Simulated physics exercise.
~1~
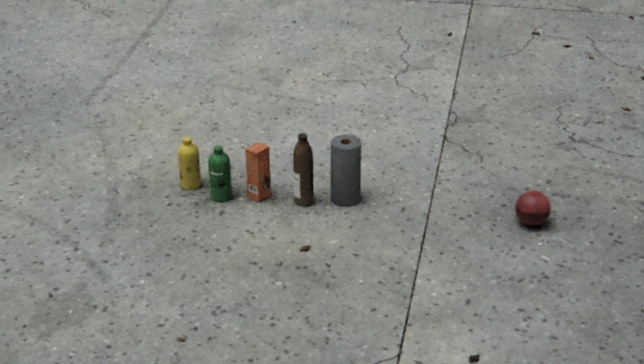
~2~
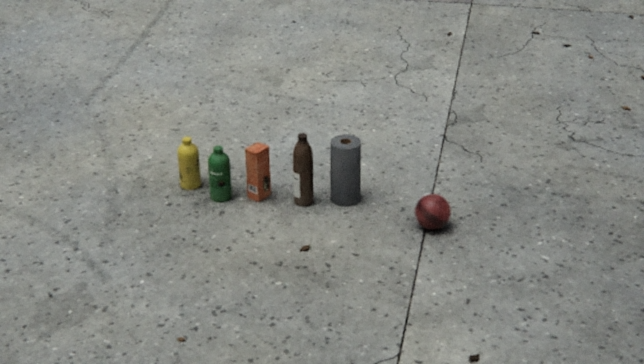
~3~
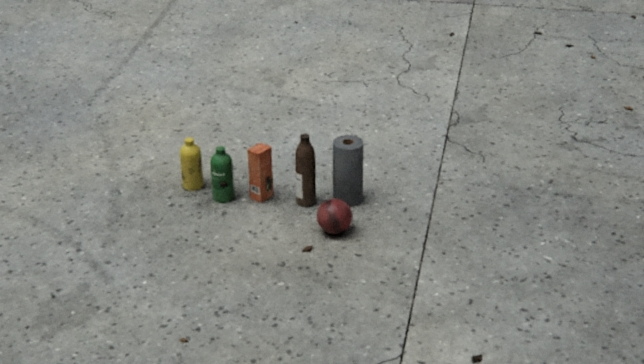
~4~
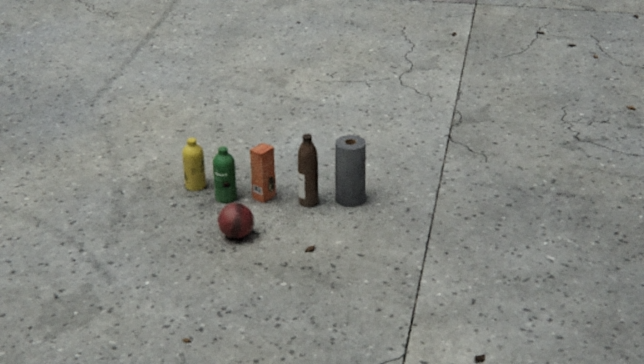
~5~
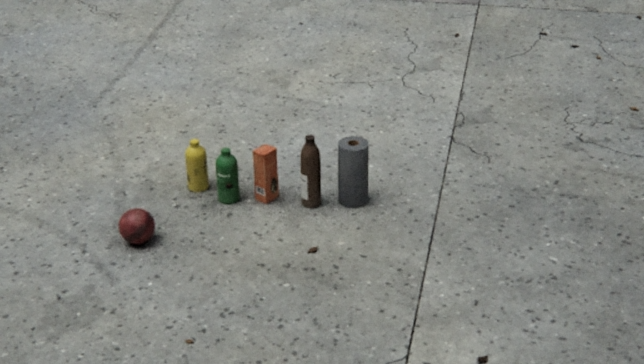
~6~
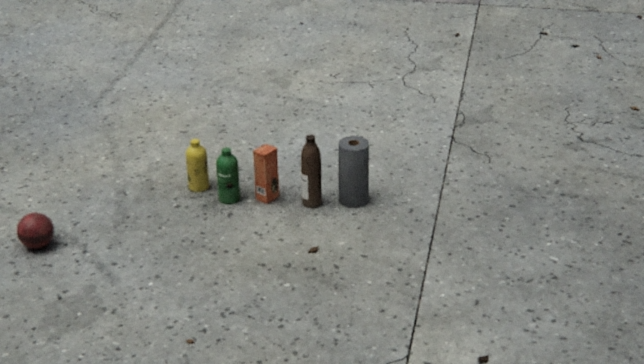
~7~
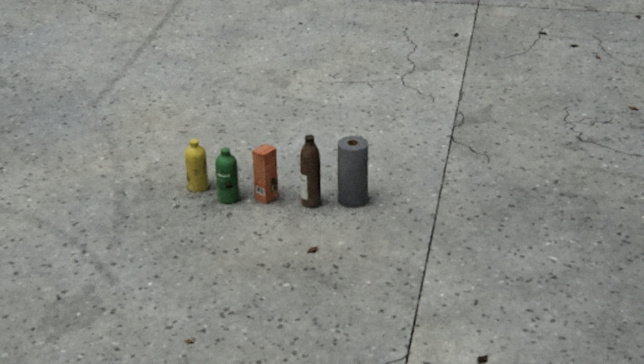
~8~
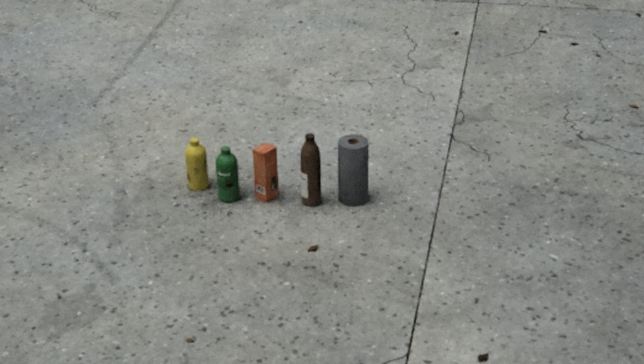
On a cracked grey concrete floor, a red ball rolls from right to left, passing in front of a grey roll, a brown bottle, an orange carton, a green bottle and a yellow bottle. It leaves view at the left, and all five objects remain standing.
